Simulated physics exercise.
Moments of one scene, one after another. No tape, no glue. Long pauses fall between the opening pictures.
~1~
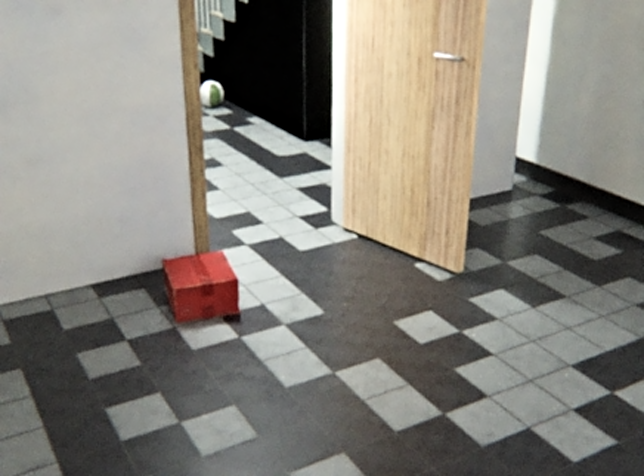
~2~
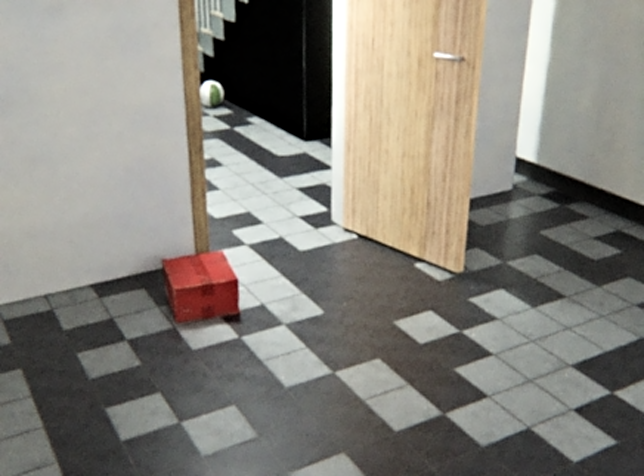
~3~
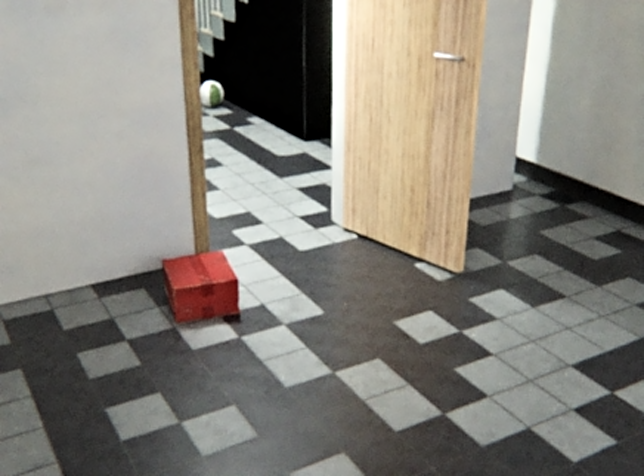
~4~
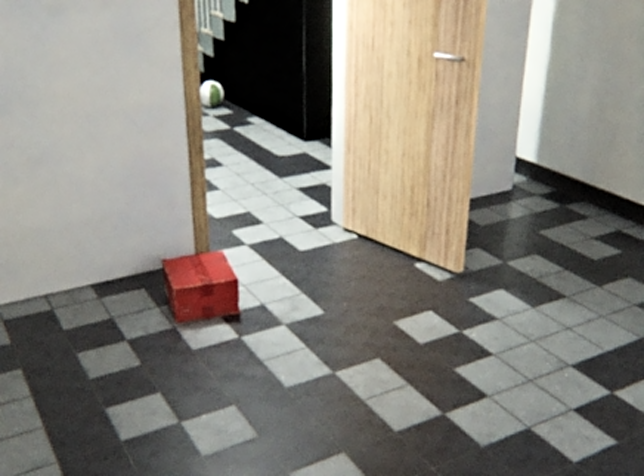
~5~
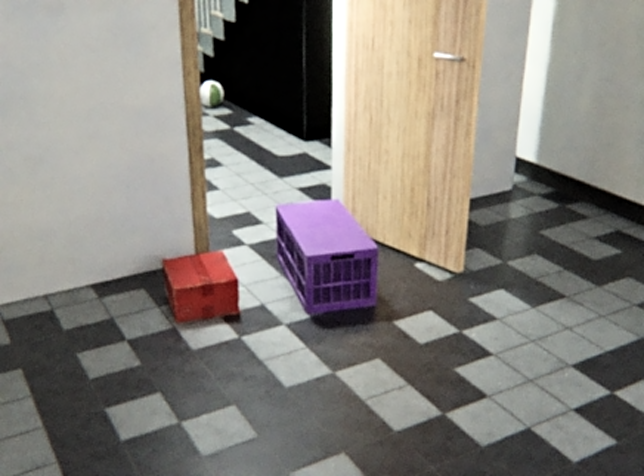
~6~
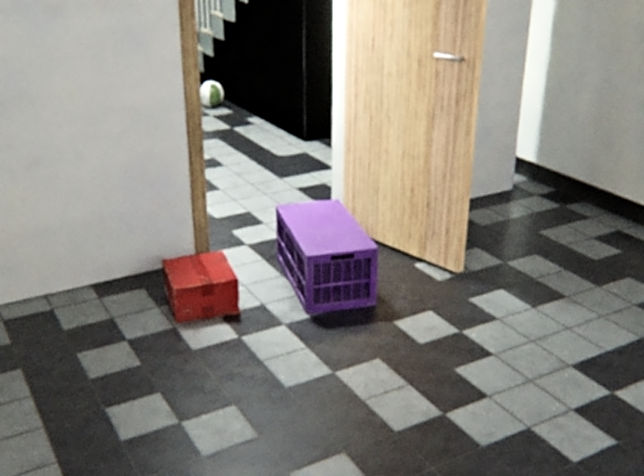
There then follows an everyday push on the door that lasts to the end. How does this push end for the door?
Looks like the door gets held up short of the frame.
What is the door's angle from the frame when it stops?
The door ends up some 65° open.
Then, 0.70 s past the last view, open by 90°.
Then, 1.10 s past the last view, open by 75°.
Finally, open by 66°; both still in place. Final places as the last picture's camera would see them, purple chest near (320, 253).
